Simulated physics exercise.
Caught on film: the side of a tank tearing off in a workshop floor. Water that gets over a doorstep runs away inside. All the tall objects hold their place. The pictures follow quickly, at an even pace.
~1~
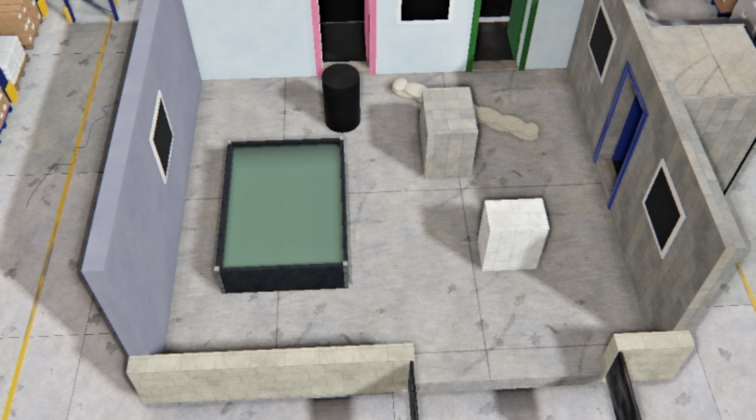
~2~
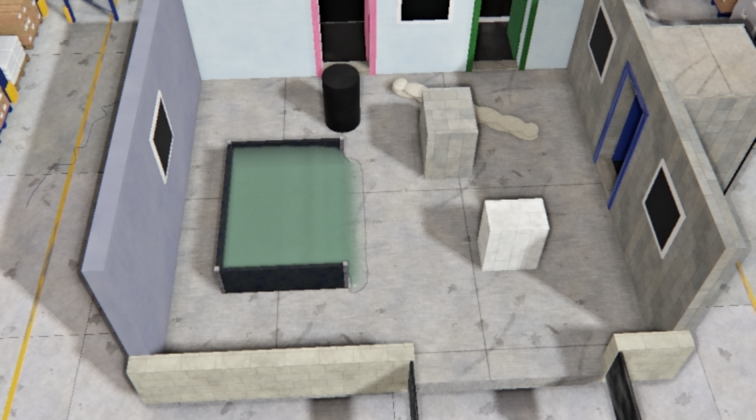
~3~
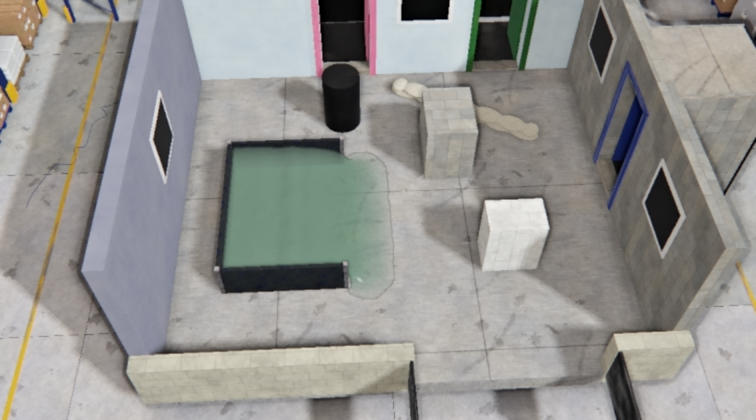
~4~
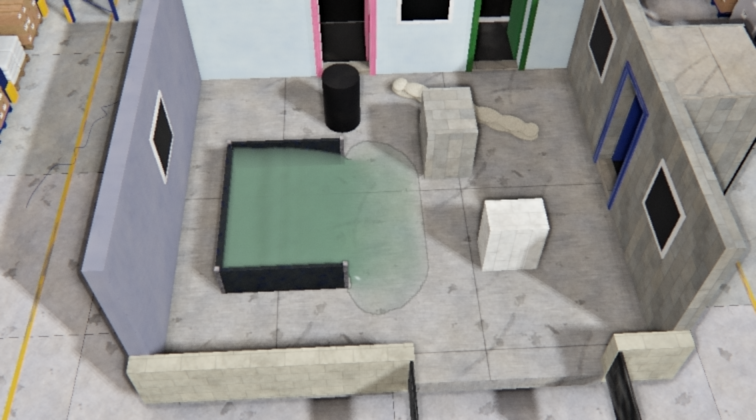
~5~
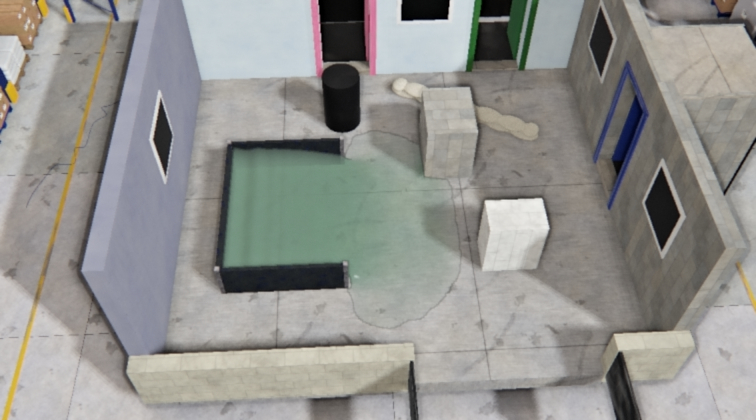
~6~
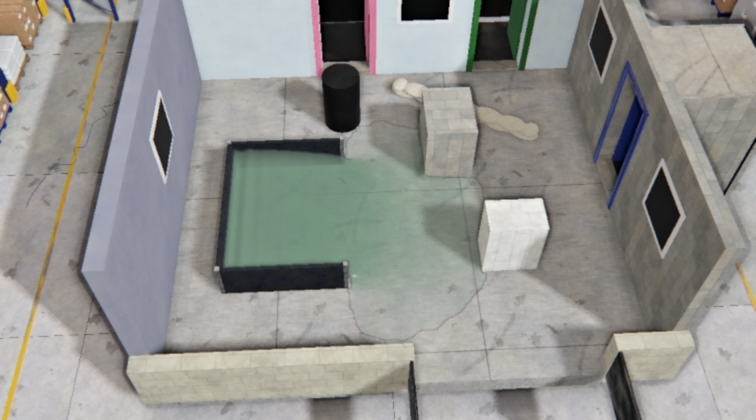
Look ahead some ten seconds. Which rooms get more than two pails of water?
One by one: The green door floods; the blue door floods; the pink door holds within the limit.
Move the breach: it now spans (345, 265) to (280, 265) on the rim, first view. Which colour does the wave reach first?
The door marked blue.
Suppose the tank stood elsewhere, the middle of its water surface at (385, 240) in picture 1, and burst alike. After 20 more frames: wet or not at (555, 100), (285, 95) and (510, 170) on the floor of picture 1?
As listed: Wet, free of water, under water.
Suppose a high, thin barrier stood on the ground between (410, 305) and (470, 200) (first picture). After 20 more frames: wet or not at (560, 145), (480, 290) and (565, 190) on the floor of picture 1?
As listed: Under water, no water, covered.
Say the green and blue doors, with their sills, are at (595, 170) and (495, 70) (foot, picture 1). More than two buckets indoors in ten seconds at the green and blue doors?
My reading: The green door passes that mark; the blue door stays under.
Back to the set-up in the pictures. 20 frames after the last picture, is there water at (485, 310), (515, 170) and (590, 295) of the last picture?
In that order: Flooded, flooded, covered.
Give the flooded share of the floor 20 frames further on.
About 60 per cent.
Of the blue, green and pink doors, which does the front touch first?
That is the blue one.
A moment on, water covers 35 % of the floor; the green door not reached, the blue door wet at the sill, nothing in, the pink door not reached.
Next, water covers 45 % of the floor; the green door not reached, the blue door over two buckets in, the pink door wet at the sill, nothing in.
Then, water covers 60 % of the floor; the green door not reached, the blue door far over two buckets in, the pink door wet at the sill, nothing in.
Later, water covers 75 % of the floor; the green door under two buckets in, the blue door far over two buckets in, the pink door wet at the sill, nothing in.
In the end, water covers 95 % of the floor; the green door over two buckets in, the blue door far over two buckets in, the pink door wet at the sill, nothing in.
